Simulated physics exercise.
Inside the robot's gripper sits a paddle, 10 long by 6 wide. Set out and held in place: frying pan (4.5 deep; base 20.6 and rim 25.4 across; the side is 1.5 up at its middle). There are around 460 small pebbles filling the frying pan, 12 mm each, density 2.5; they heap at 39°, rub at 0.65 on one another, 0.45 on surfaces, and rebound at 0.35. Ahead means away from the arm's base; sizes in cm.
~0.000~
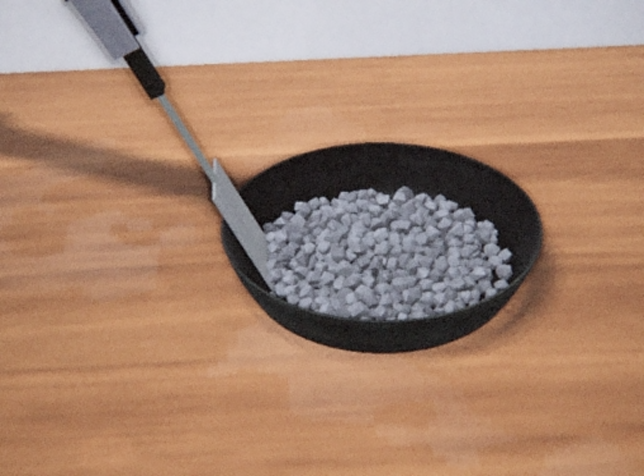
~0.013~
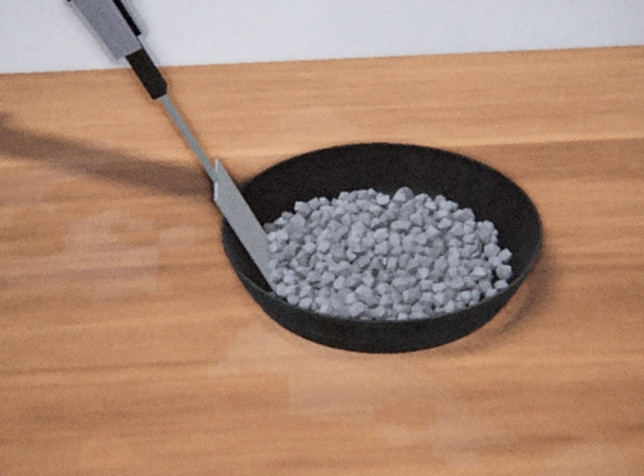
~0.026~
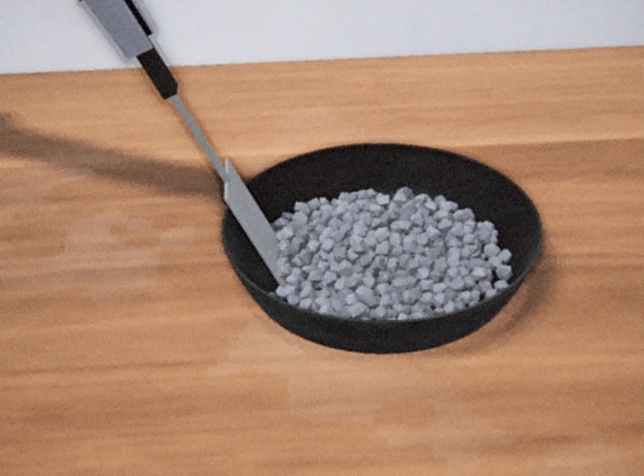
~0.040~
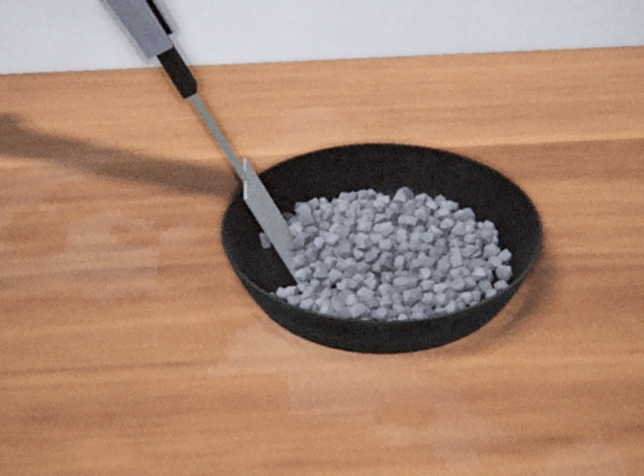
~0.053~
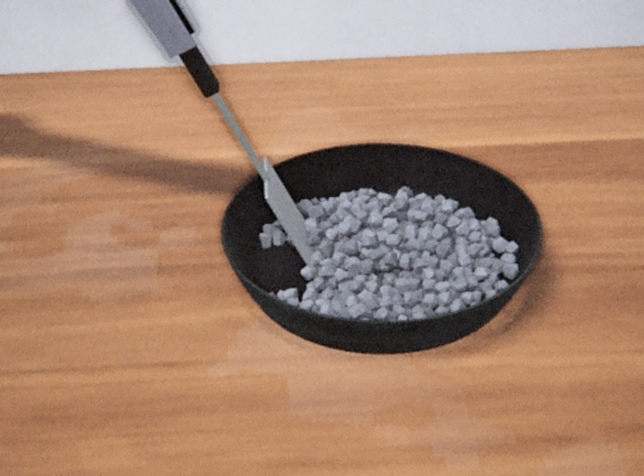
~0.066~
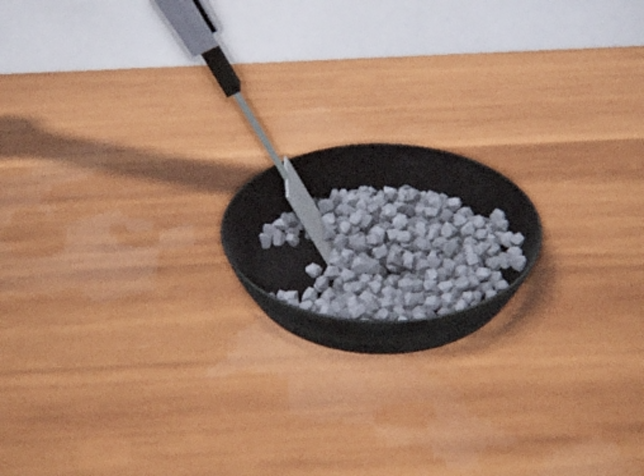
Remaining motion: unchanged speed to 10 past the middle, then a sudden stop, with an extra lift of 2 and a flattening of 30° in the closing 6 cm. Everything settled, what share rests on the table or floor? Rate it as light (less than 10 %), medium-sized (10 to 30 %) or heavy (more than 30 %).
Rated medium-sized.
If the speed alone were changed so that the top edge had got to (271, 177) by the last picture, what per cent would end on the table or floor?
That share would be some 15 percent.
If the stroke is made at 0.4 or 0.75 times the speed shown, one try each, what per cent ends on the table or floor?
Estimates in order: 5 per cent, 15 per cent.
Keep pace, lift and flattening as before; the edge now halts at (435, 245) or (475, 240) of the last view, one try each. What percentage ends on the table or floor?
About 0 and 10 per cent.
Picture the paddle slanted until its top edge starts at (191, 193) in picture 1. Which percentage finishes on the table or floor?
Some 15 per cent.
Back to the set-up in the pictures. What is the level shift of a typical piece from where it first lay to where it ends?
Somewhere around 4 centimetres, I'd say.
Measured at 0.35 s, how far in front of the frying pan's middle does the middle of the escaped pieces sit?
It's close to 16 cm ahead of the centre.
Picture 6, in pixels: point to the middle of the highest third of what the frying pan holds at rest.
Somewhere around (469, 241) in the last picture.
After 0.10 s, sloping 65°, highest piece 7 above the table; 459 in the frying pan.
After 0.14 s, sloping 58°, highest piece 8 above the table; 459 in the frying pan.
After 0.35 s, sloping 35°, highest piece 16 above the table; 372 in the frying pan, 48 on the table or floor, 39 on the blade or in flight.
After 1.40 s, sloping 35°, highest piece 5 above the table; 372 in the frying pan, 87 on the table or floor.
In the end, 372 in the frying pan, 87 on the table or floor. That is 19 % on the table or floor.
